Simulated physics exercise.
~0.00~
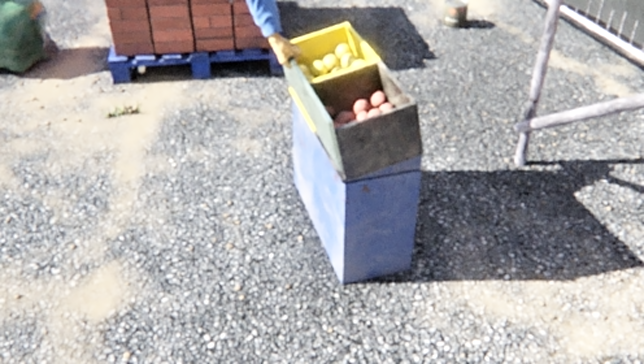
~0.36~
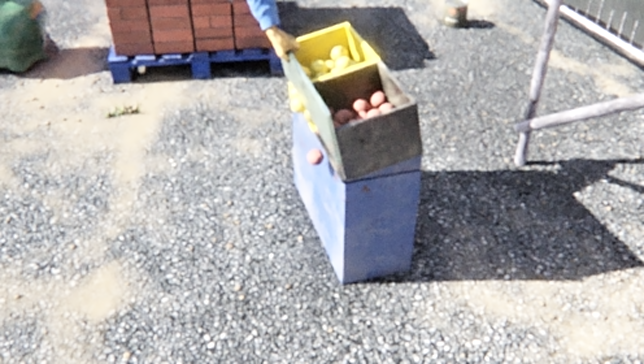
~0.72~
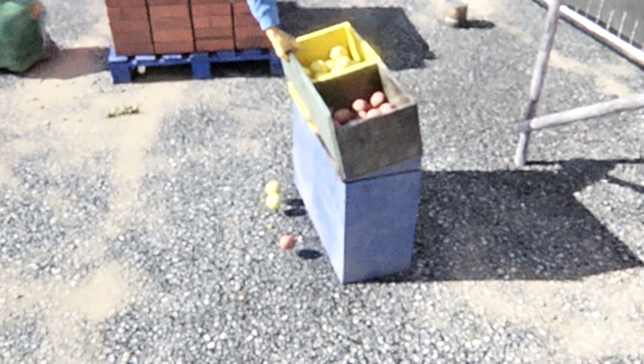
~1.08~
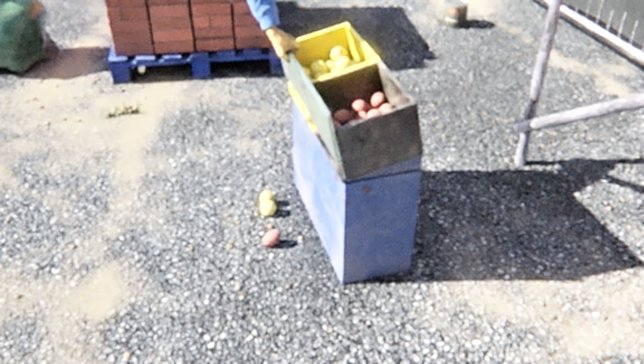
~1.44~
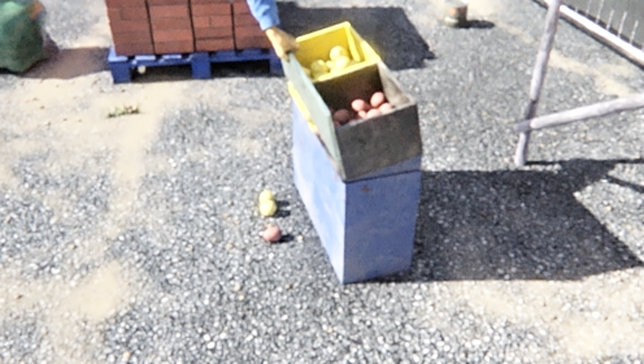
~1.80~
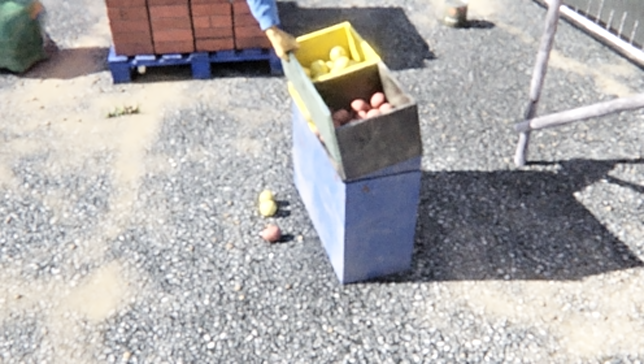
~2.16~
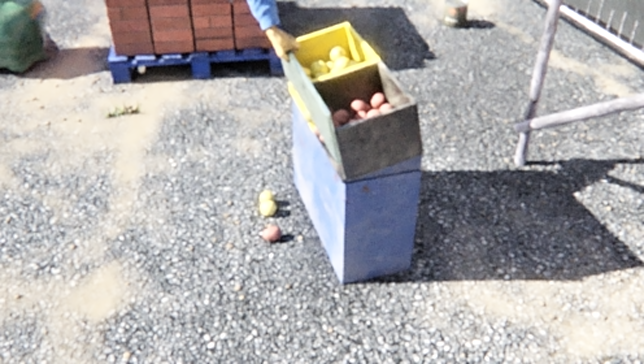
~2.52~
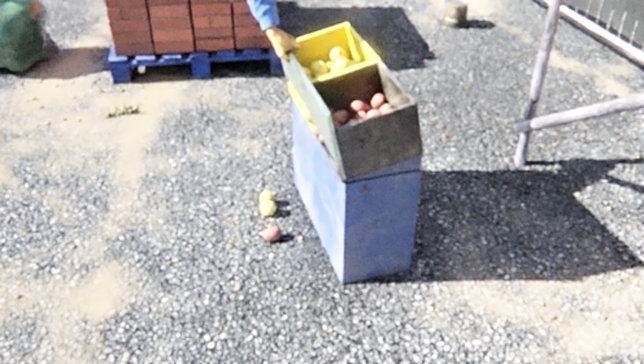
The video shows a hand at the raised end of a black hopper of red potatoes and a yellow hopper of yellow apples as one potato and two apples drop out on the left, landing on the gravel and settling beside the blue stand, while the rest stay inside.
